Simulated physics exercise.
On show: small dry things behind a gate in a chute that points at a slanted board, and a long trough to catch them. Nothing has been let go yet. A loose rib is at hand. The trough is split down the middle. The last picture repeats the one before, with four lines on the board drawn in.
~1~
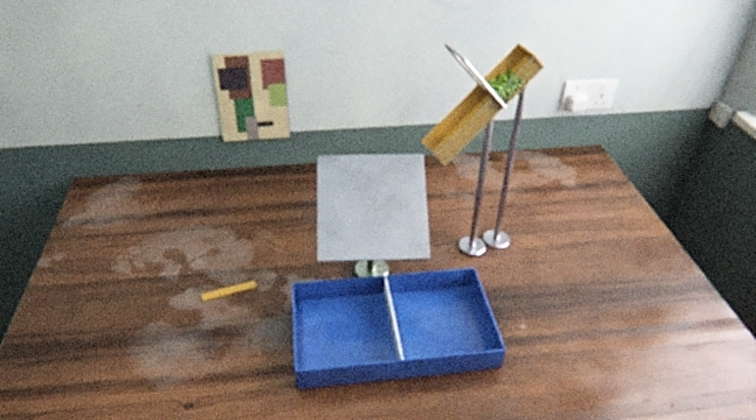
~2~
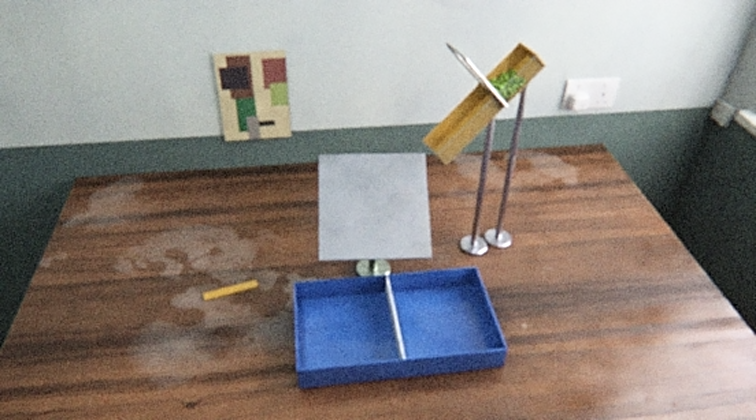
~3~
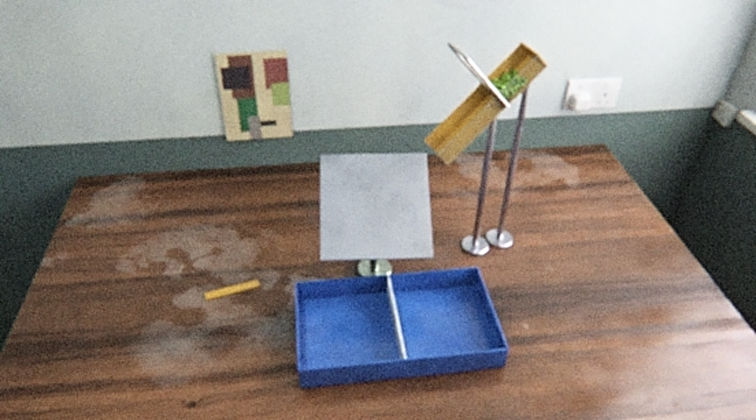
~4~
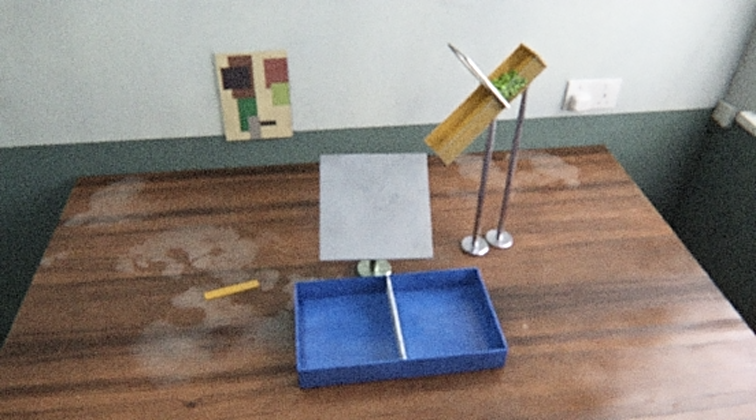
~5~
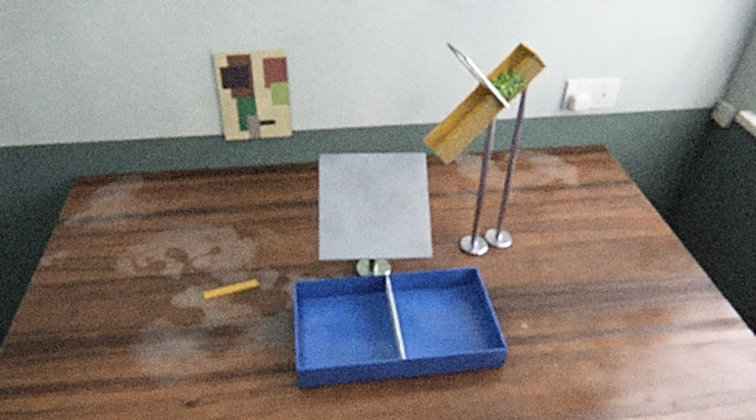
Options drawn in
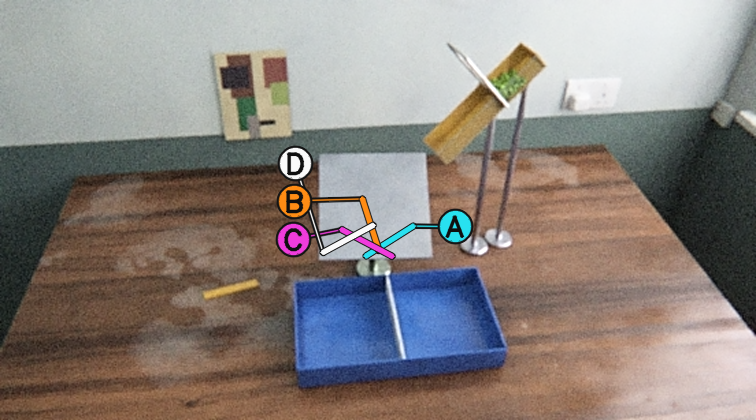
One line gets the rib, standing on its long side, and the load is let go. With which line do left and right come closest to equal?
B is best.
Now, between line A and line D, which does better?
It is D.
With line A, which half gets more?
Left.
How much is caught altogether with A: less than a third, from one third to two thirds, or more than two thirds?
Line A gives more than two thirds.
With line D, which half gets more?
Left.
On the marked copy, line A from (413, 226) to (366, 255); line B from (362, 198) to (378, 250); line C from (341, 229) to (392, 256); line D from (373, 225) to (323, 252).
With A, of what is caught, every piece in the left half, not one piece in the right.
With B, of what is caught, roughly half in the left half, roughly half in the right.
With C, of what is caught, about a tenth in the left half, almost all in the right.
With D, of what is caught, the larger part in the left half, about a tenth in the right.
